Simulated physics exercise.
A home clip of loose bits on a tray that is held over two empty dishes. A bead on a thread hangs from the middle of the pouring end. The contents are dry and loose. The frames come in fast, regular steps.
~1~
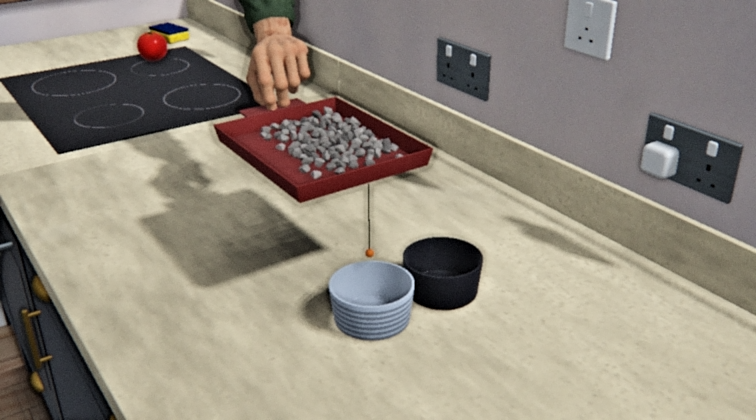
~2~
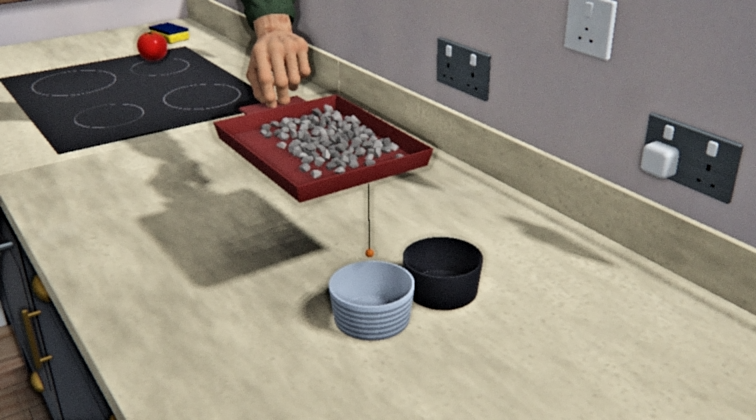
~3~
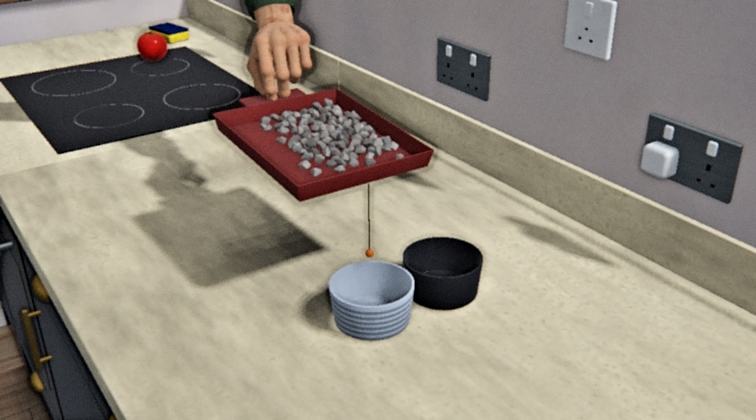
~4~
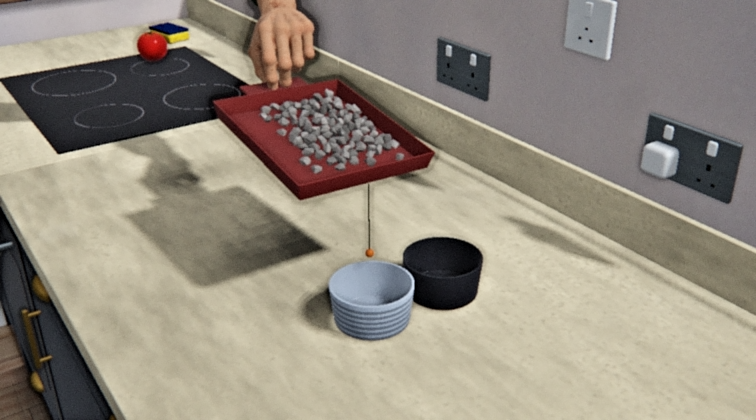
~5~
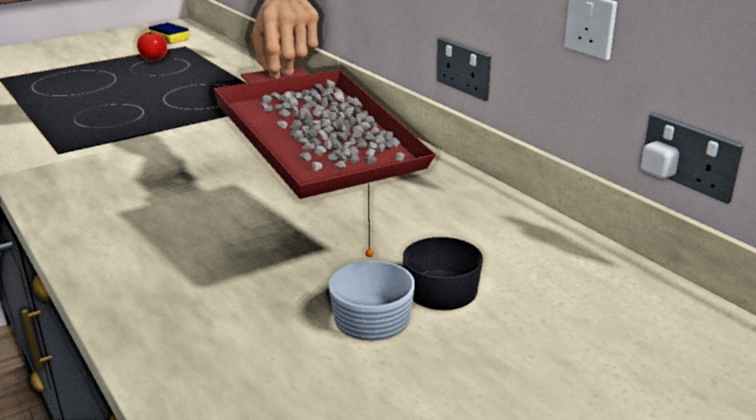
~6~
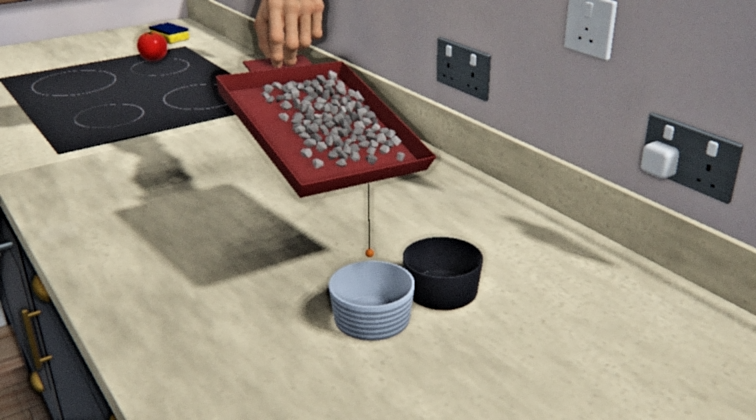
A hand raises the back of a red tray of gray gravel above two dishes.
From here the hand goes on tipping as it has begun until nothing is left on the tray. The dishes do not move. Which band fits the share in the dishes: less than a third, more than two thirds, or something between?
Together they catch more than two thirds.
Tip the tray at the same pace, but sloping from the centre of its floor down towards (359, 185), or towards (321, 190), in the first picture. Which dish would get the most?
At the first place the left-hand dish, at the second left.
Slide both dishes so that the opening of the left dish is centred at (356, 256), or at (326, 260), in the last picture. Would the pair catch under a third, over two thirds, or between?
In turn: Under a third; below one third.
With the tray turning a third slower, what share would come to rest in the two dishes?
It comes to 90 per cent or so.
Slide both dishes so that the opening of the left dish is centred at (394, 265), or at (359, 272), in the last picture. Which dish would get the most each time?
In turn: The left one; the right-hand dish.
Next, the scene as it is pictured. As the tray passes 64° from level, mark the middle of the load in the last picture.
Near (390, 149).
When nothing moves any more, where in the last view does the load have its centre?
Roughly at (435, 289).
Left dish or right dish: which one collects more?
The winner is the right-hand dish.
Soon after the last picture, tray tipped steeply; nearly all on the tray; a stray few in the air.
A little later, tray tipped past a quarter turn; about a quarter on the tray; a small part in the left dish; about half in the right dish; a small part outside both; a small part in the air.
Later still, tray tipped past a quarter turn; about a quarter in the left dish; most in the right dish; a small part outside both.
At rest, tray tipped past a quarter turn; about a quarter in the left dish; most in the right dish; a small part outside both.
